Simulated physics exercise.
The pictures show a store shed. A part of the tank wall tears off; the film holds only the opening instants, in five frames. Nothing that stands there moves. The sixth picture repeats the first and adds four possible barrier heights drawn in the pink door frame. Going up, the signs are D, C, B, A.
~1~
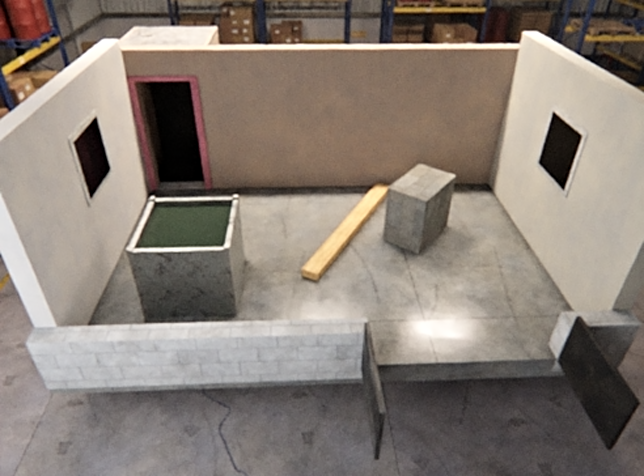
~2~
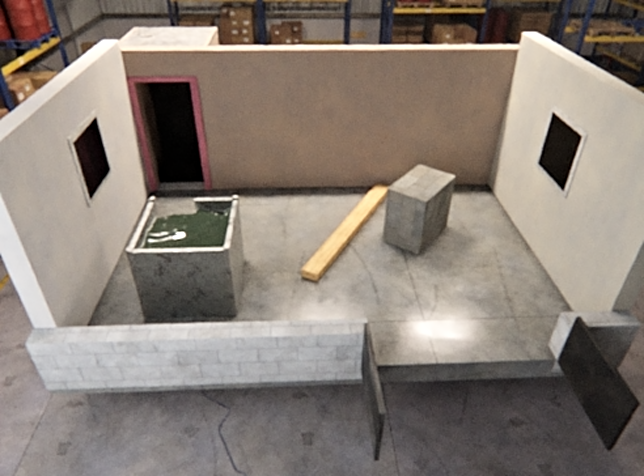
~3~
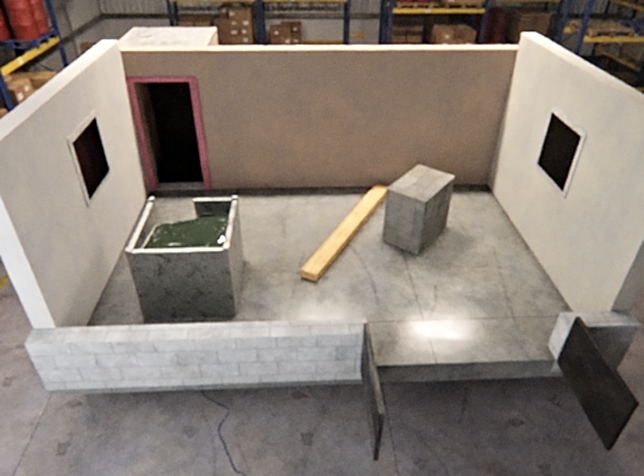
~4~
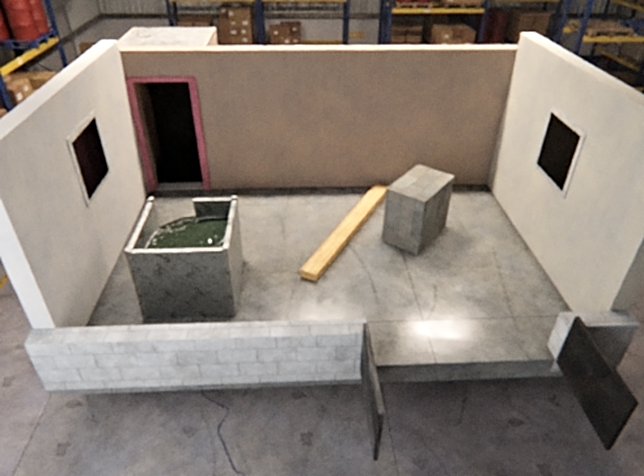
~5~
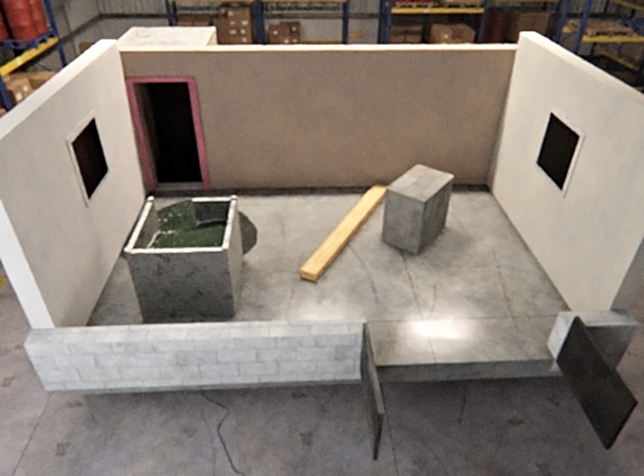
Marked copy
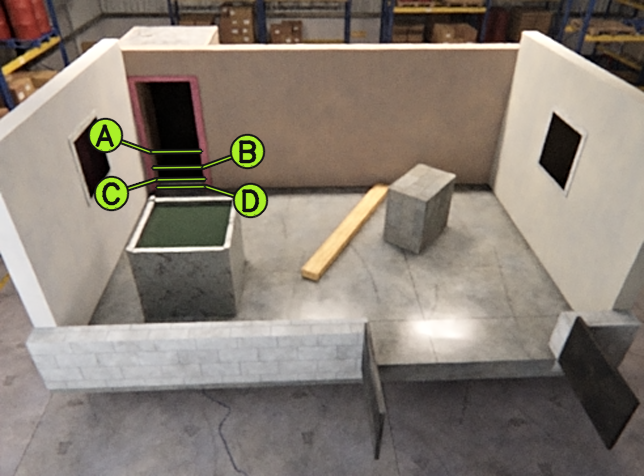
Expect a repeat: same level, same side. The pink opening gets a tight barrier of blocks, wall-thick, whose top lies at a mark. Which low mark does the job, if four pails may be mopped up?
B.
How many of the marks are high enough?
Two of the four.
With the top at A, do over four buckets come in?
No.
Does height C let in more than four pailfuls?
Yes, that goes wrong.
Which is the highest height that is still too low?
Here it is height C.
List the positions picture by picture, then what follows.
In the first picture, water in the tank at rest, its middle at (188, 227); foot of the pink doorway at (182, 189); open gate at (466, 312).
In the second picture, water covers 1 % of the ground, its front hidden from here.
In the third picture, water covers 2 % of the ground, its front hidden from here.
In the fourth picture, water covers 5 % of the ground, its front hidden from here.
In the fifth picture, 11 % of the ground under water, visible out to (188, 202).
In lime, A at (175, 151); B at (178, 167); C at (180, 179); D at (181, 187); from the bottom up D, C, B, A.
With A, nothing gets over.
With B, a splash gets over, under a bucket.
With C, about 12 bucketfuls get in.
With D, dozens of bucketfuls pour in.
